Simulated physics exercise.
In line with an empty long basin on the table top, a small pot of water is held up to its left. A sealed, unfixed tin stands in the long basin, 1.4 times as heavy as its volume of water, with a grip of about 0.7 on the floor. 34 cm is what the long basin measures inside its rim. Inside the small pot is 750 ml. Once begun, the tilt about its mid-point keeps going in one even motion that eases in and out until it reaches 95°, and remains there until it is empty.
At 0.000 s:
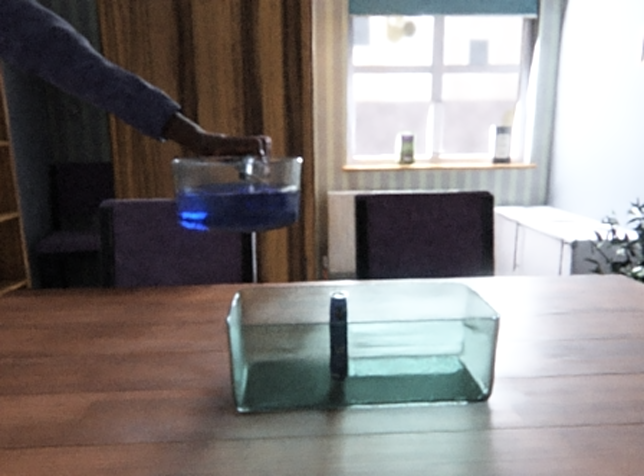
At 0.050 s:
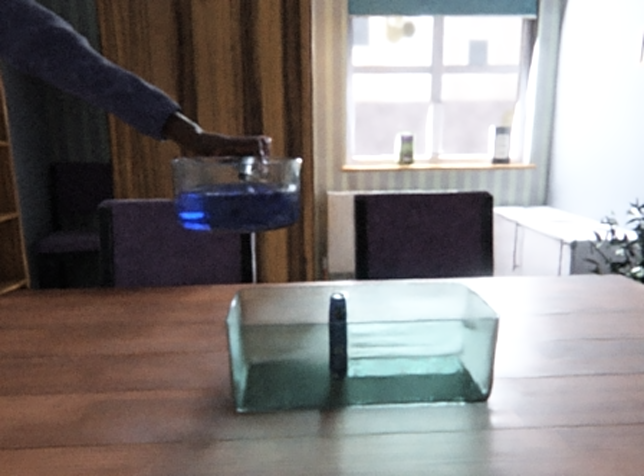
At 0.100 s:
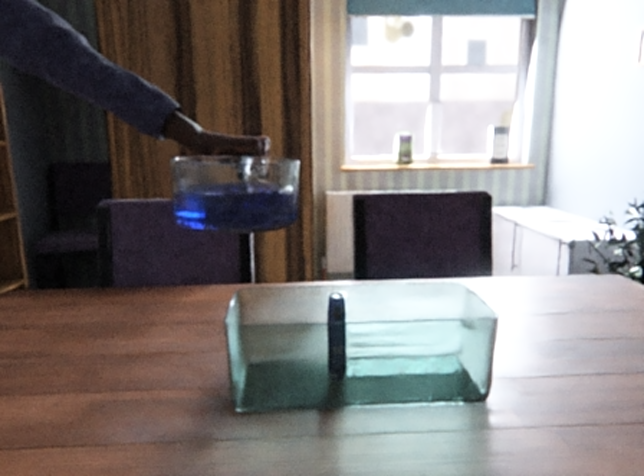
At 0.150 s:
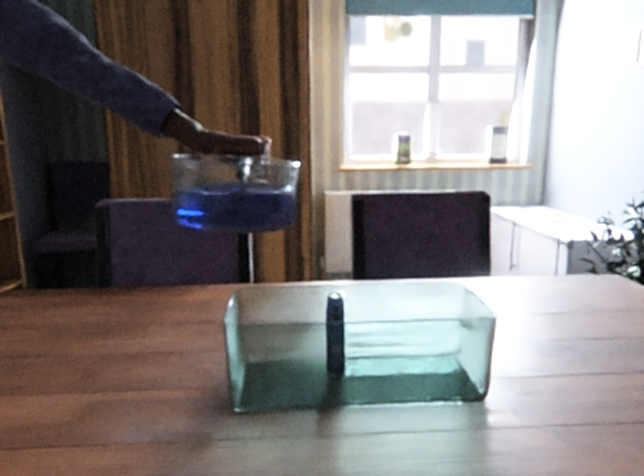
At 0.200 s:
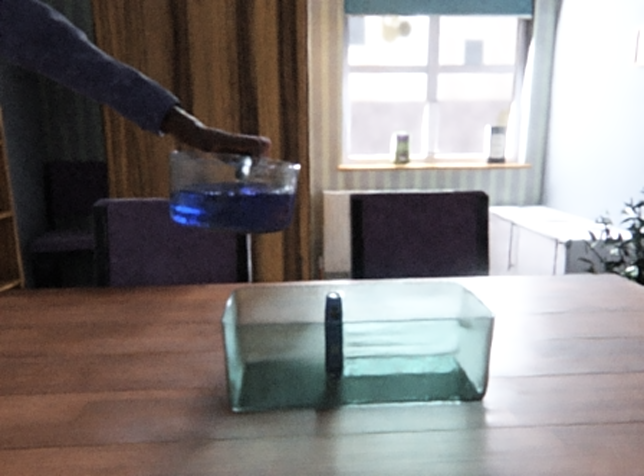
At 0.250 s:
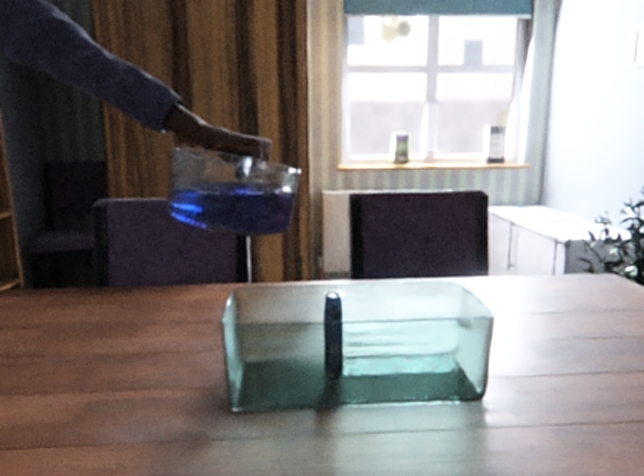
A hand held a small clear pot of blue water above and to the left of a long glass basin on a wooden table, kept it nearly level, then tilted it slightly to the right.
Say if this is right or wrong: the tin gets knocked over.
Wrong, it stays standing.
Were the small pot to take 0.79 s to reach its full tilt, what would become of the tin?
With that tilt, the tin stays on its base.
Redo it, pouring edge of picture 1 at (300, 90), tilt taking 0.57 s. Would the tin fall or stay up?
It tumbles.
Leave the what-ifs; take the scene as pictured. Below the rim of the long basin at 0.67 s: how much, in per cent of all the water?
1 %, roughly.
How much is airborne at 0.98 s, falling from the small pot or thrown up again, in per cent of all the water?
Roughly 18 %.
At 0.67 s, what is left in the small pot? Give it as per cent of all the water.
Remaining: Near 76 % of the total.
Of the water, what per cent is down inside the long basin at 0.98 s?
About 60 %.
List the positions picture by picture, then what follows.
In the first picture, tilt 0°; pouring edge (299, 161); surface from (180, 189) to (297, 187); the long basin's rim runs from (233, 307) to (483, 300); the tin's top is at (339, 298).
In the second picture, tilt 0°; pouring edge (299, 162); surface from (180, 190) to (297, 188).
In the third picture, tilt 2°; pouring edge (298, 163); surface from (178, 190) to (296, 188).
In the fourth picture, tilt 4°; pouring edge (298, 165); surface from (177, 189) to (294, 188).
In the fifth picture, tilt 7°; pouring edge (298, 168); surface from (175, 188) to (293, 188).
In the sixth picture, tilt 10°; pouring edge (299, 172); surface from (174, 188) to (293, 188).
After 0.67 s the tilt is 59° and 76 per cent is still to pour; the tin stands where it began.
After 0.98 s the tilt is 90° and 23 per cent is still to pour; the tin stands where it began.
After 1.31 s the tilt is 95° and 4 per cent is still to pour; the tin stands where it began.
After 1.66 s the tilt is 95° and 1 per cent is still to pour; the tin stands where it began.
In the end the tin stands where it began.
